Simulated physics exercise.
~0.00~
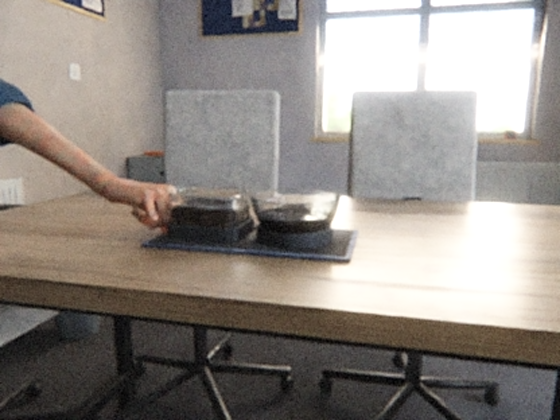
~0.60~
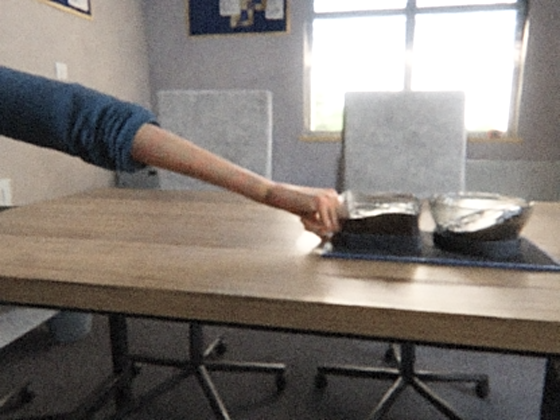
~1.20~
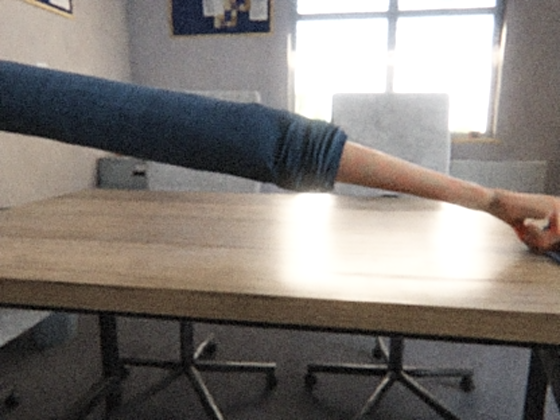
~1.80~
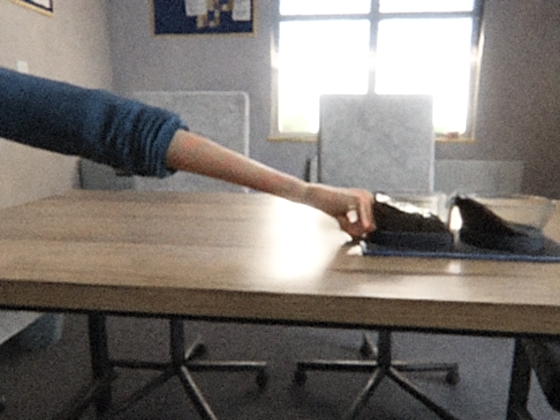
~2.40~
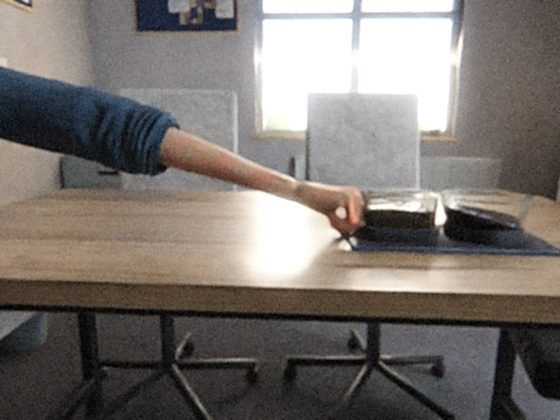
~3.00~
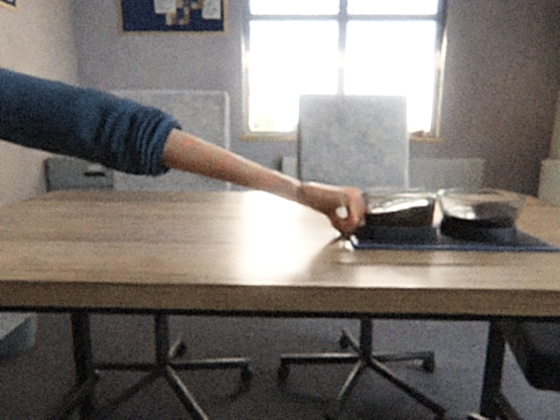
On a wooden table, a hand slides a tray of two bowls right, then partway back left.
